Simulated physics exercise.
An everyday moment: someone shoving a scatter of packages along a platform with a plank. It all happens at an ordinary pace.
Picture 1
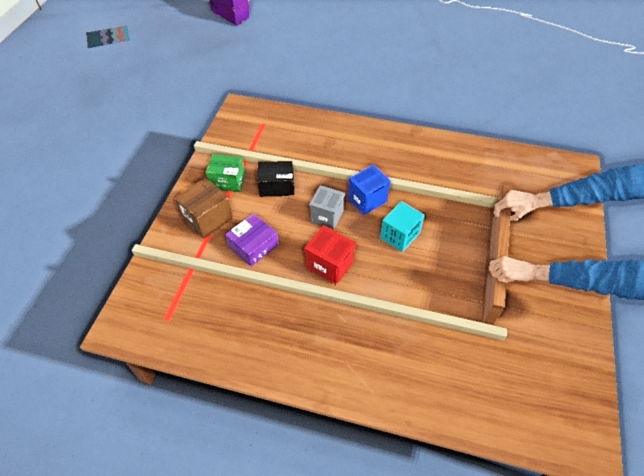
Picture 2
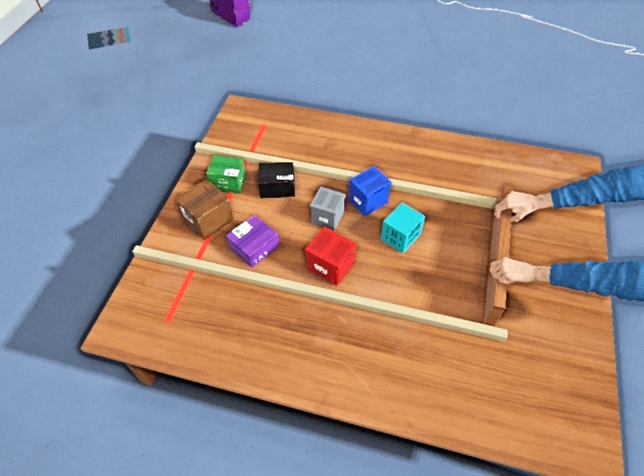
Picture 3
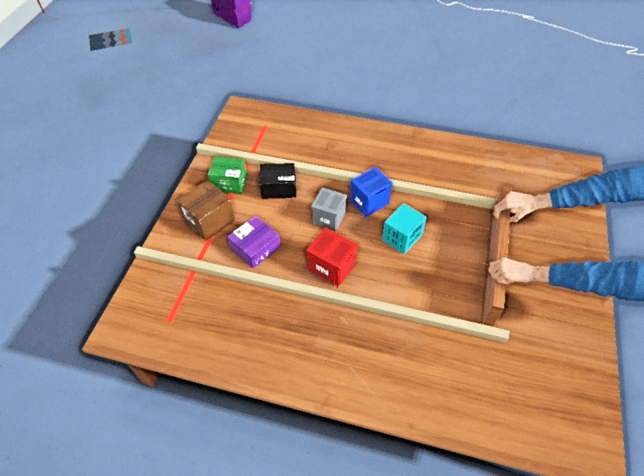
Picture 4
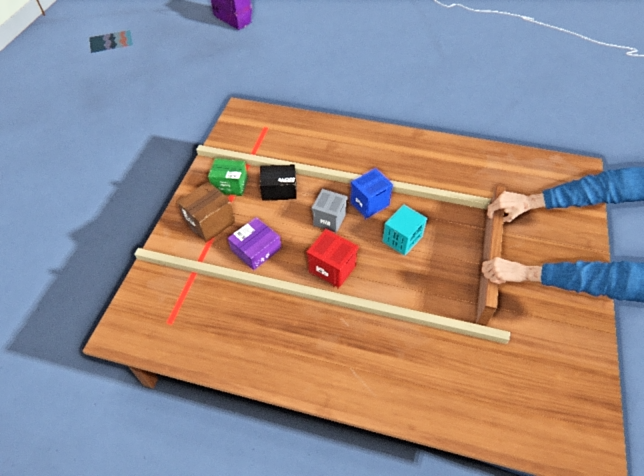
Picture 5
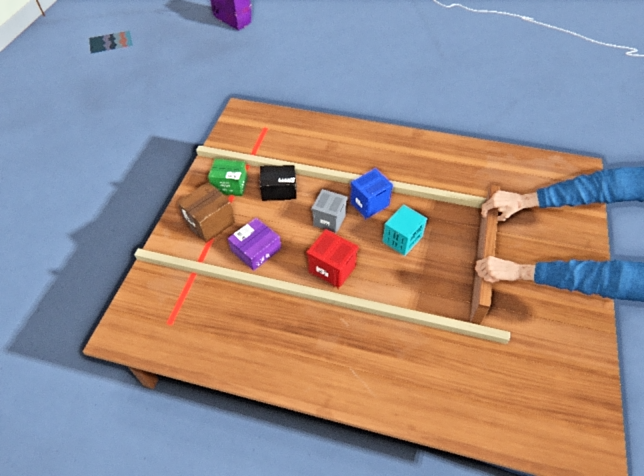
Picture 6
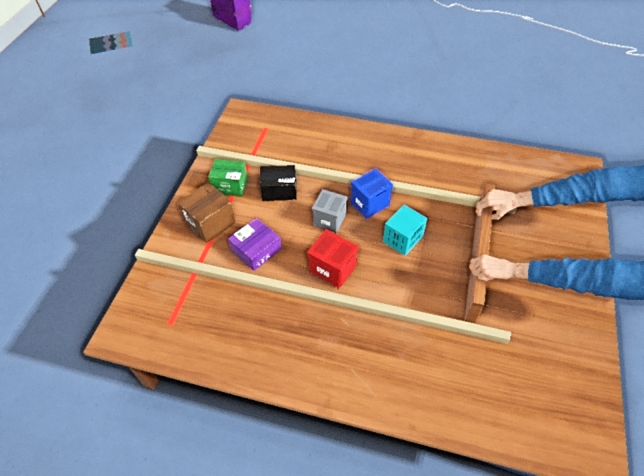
A wooden plank, held by two hands in blue sleeves, stayed still at first, then slid slightly left between two pale rails on a wooden table, while the eight colourful boxes barely moved.
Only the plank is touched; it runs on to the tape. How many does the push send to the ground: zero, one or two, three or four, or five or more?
The number that fall off is one or two.
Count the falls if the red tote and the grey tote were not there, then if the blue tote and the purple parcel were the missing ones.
First 1, then 0.
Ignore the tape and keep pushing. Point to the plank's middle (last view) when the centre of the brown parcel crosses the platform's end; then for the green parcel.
Near (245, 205) and (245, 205).
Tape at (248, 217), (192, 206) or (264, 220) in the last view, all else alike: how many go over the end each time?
Down on the ground: 0, 5 and 0.
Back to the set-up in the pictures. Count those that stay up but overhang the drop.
2 of them.
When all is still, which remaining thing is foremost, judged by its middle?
Foremost is the purple parcel.
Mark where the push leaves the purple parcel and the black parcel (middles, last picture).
About (167, 215), and the other about (198, 167).
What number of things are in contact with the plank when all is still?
In contact: 3.
Soon after, none off yet; brown parcel at rest near (207, 213); green parcel at rest near (229, 178); black parcel at rest near (279, 183).
Then, none off yet; brown parcel moved about its own width near (186, 201); green parcel moved about its own width near (205, 174); black parcel moved about its own width near (238, 175).
At rest, the number that fall off is one or two; fallen, green parcel and brown parcel.
